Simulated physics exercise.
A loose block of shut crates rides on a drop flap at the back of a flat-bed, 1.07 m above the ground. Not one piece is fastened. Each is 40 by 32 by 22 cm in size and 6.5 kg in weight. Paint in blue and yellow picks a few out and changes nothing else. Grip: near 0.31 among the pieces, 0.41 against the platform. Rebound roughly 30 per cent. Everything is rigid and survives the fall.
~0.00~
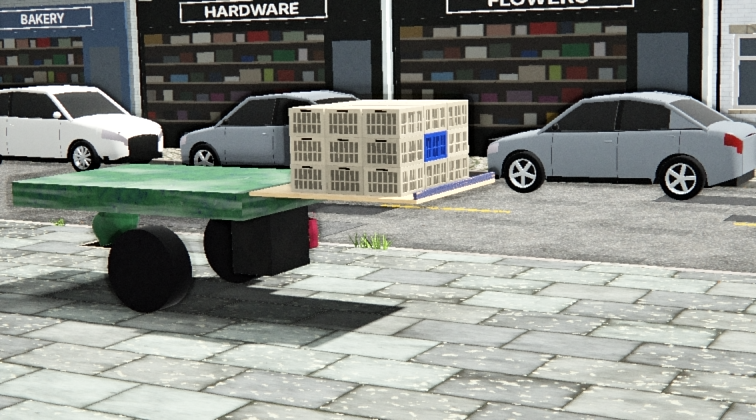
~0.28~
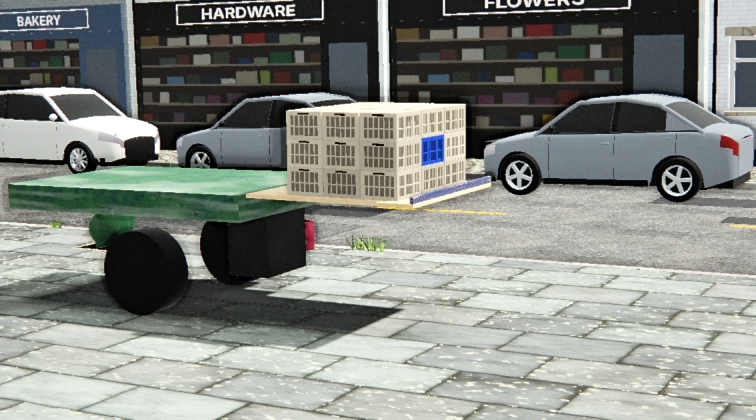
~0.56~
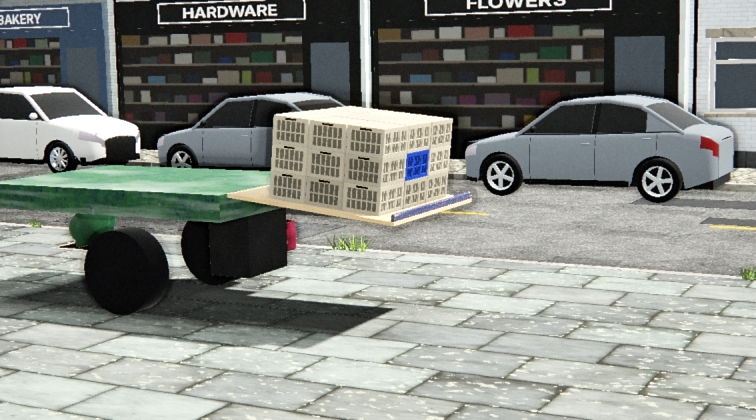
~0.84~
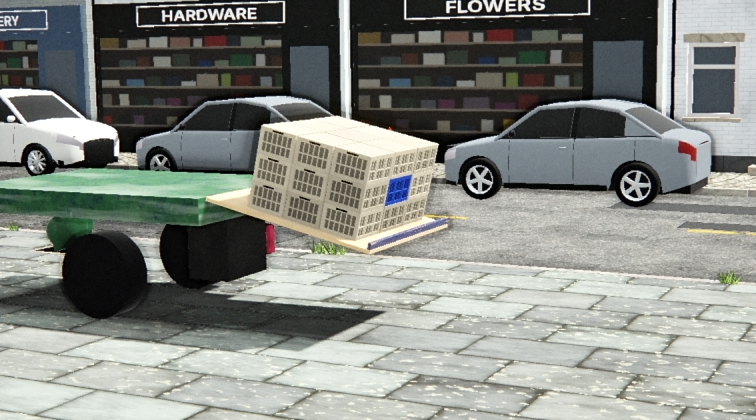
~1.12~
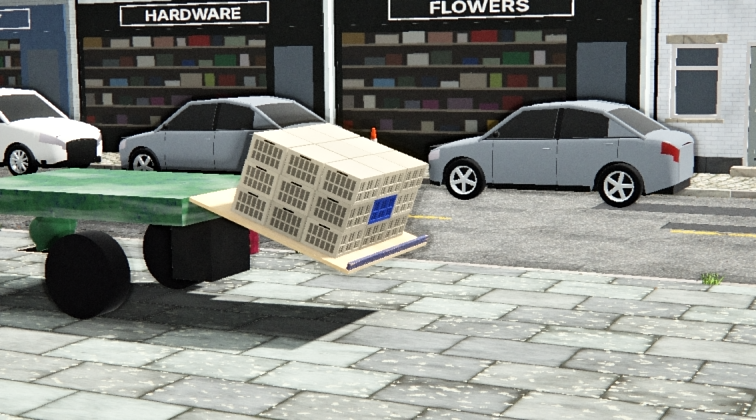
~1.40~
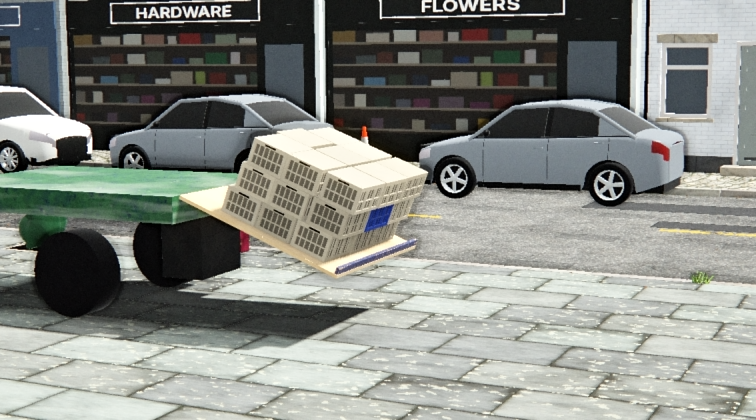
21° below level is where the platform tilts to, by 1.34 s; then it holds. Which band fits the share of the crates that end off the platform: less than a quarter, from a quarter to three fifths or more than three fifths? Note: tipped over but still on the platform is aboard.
Between a quarter and three fifths.
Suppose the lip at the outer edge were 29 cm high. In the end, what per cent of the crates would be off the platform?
You'd get 10 in a hundred.
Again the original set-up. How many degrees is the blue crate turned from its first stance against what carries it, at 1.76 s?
Something like 30°, more or less.
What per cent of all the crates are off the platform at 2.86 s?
By then, 45 per cent.
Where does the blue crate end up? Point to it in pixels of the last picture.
Its middle finishes near pixel (375, 311) of the last picture.
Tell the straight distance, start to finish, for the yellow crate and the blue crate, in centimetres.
The yellow one ends 50 cm from its start and the blue one 130 cm.
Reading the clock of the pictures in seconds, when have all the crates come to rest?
Roughly 4.5 seconds.
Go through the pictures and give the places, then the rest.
In the first picture (places mark the middle of the side facing us; the camera pans a little; leans and shifts are taken against what carries them), platform's outer corner (415, 202) slope 0°; blue crate (436, 146); nothing disturbed.
In the second picture, platform's outer corner (411, 206) slope 1°.
In the third picture, platform's outer corner (392, 224) slope 6°.
In the fourth picture, platform's outer corner (368, 252) slope 13°; blue crate (399, 190).
In the fifth picture, platform's outer corner (346, 272) slope 19°; blue crate (383, 209); 8 disturbed, none off the platform.
In the sixth picture, platform's outer corner (335, 276) slope 21°; blue crate (381, 216) shifted 8 cm; 19 disturbed, none off the platform.
After 1.76 s, slope 21°; 3 of the 27 crates off the platform; blue crate leaning 28°; yellow crate shifted 9 cm.
After 2.12 s, slope 21°; 7 of the 27 crates off the platform; blue crate on its side; yellow crate leaning 6°.
After 2.86 s, slope 21°; 12 of the 27 crates off the platform; yellow crate leaning 44°; blue crate leaning 21°, 74 cm lower.
At rest (4.5 s), slope 21°; 13 of the 27 crates off the platform; yellow crate leaning 45°; blue crate leaning 21°, 74 cm lower. That is 48 per cent. As the last picture would show them, middles, yellow crate near (367, 192), blue crate near (375, 311).
